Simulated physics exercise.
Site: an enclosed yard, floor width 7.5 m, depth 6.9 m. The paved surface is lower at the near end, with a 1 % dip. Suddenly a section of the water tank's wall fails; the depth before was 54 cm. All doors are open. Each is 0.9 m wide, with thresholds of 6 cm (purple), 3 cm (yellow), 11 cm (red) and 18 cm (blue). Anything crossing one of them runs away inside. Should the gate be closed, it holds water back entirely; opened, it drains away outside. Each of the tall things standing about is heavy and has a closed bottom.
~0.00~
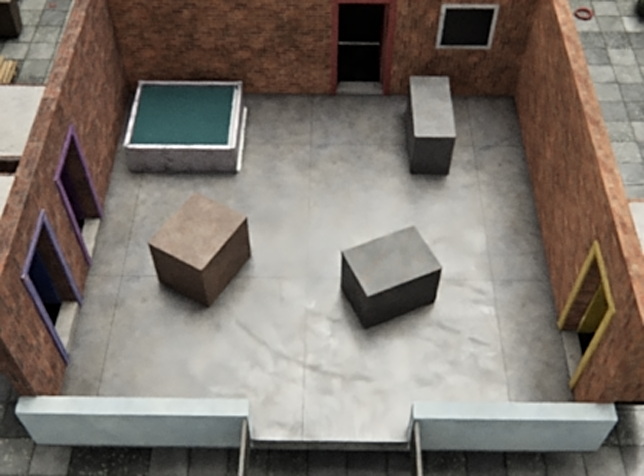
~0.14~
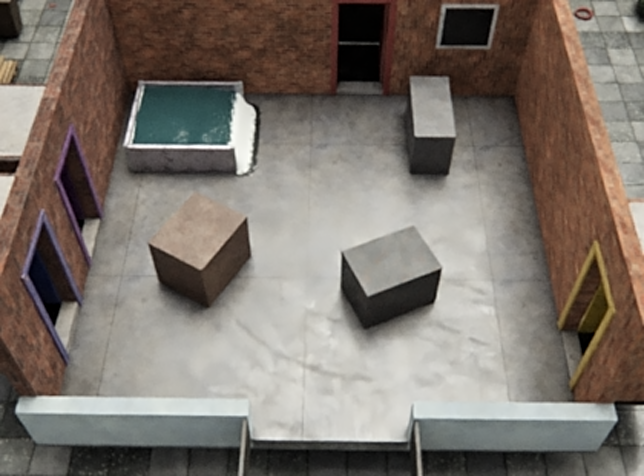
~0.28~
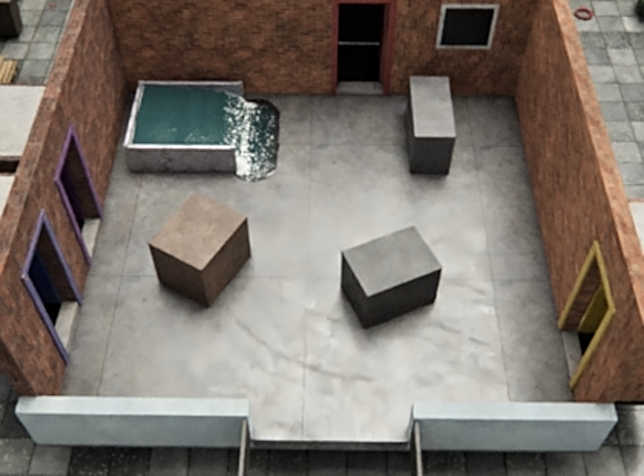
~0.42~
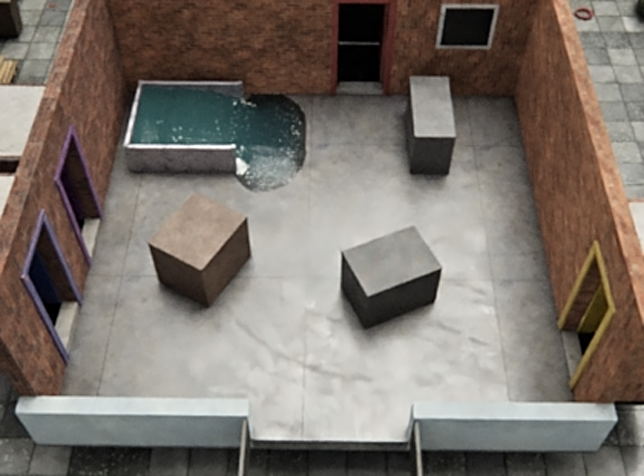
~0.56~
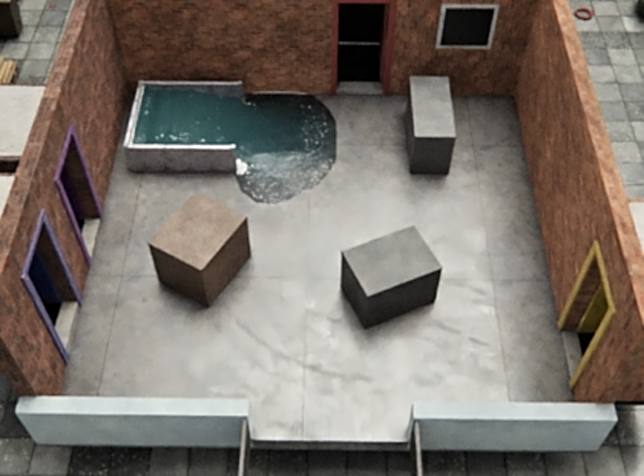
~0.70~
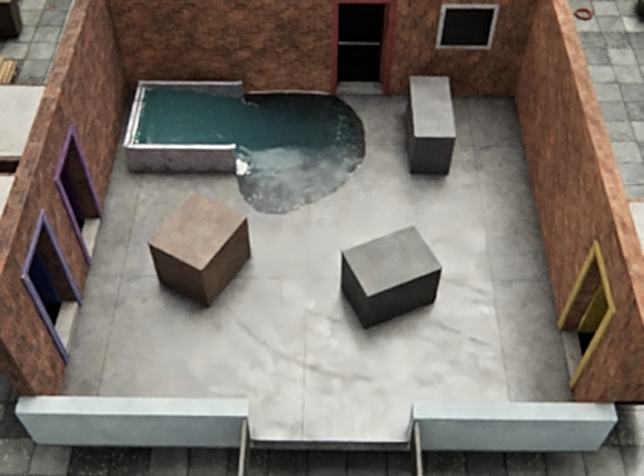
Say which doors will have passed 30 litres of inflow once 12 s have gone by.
In order: Purple door: Falls short; yellow door: Tops the amount; red door: Falls short; blue door: Falls short.
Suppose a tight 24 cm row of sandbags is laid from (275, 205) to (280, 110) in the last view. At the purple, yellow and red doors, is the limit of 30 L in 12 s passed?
Moved that way: Purple holds, yellow holds, red holds.
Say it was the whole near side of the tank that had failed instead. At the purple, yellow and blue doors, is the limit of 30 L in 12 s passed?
Then: Purple above, yellow above, blue below.
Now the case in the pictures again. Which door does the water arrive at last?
It's the purple door that comes last.
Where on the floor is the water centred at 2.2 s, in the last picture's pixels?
I'd say somewhere around (307, 145).
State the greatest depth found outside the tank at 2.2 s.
28 cm or so.
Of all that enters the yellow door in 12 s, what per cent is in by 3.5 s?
I'd say close to 0 percent.
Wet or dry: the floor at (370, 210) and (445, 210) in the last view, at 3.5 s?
I'd say drenched, then drenched.
After 1.4 s water covers 20 % of the floor and is deepest (28 cm) near (402, 150); purple door not reached, yellow door not reached, red door 9 cm at the sill, 0 L in, blue door not reached.
After 2.2 s water covers 30 % of the floor and is deepest (28 cm) near (401, 129); purple door not reached, yellow door not reached, red door 11 cm at the sill, 0 L in, blue door not reached.
After 3.5 s water covers 45 % of the floor and is deepest (24 cm) near (509, 97); purple door not reached, yellow door 5 cm at the sill, 0 L in, red door 10 cm at the sill, 1 L in, blue door not reached.
After 7.0 s water covers 70 % of the floor and is deepest (14 cm) near (509, 426); purple door not reached, yellow door 7 cm at the sill, 28 L in, red door 4 cm at the sill, 5 L in, blue door not reached.
After 12.0 s water covers 85 % of the floor and is deepest (9 cm) near (54, 421); purple door 1 cm at the sill, 0 L in, yellow door 6 cm at the sill, 86 L in, red door 1 cm at the sill, 5 L in, blue door 5 cm at the sill, 0 L in.
